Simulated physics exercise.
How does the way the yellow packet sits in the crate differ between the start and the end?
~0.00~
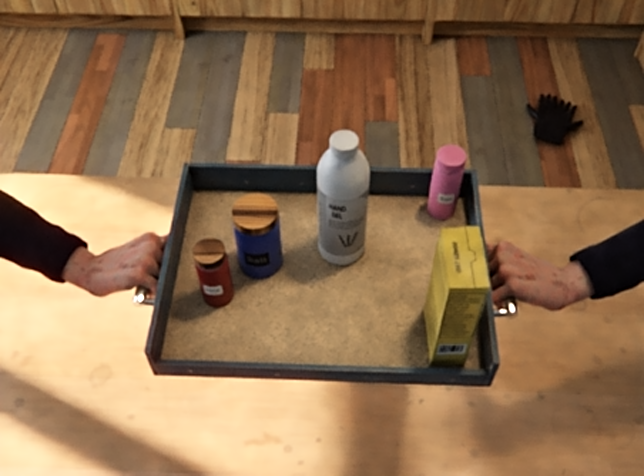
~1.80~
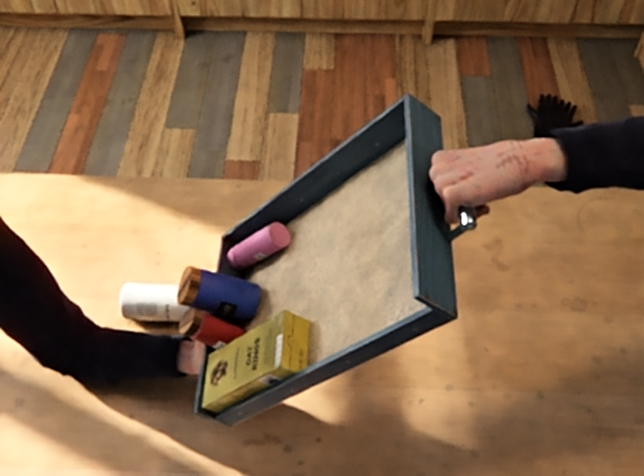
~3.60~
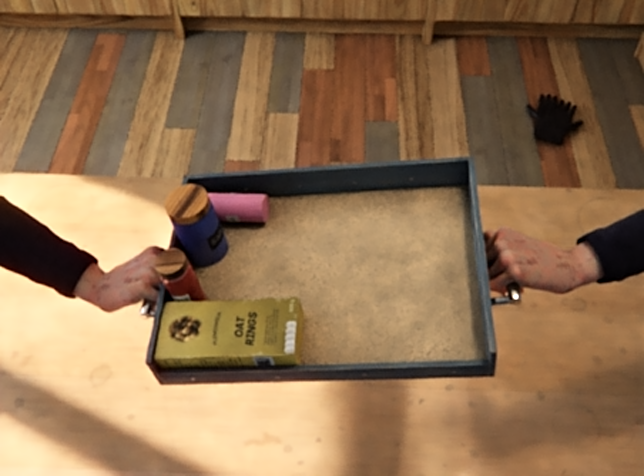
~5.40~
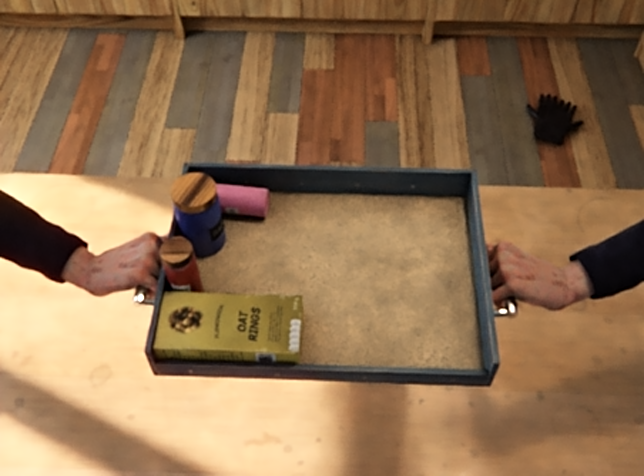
At the start the yellow packet stands upright, and by the end it is lying on its side in the crate.
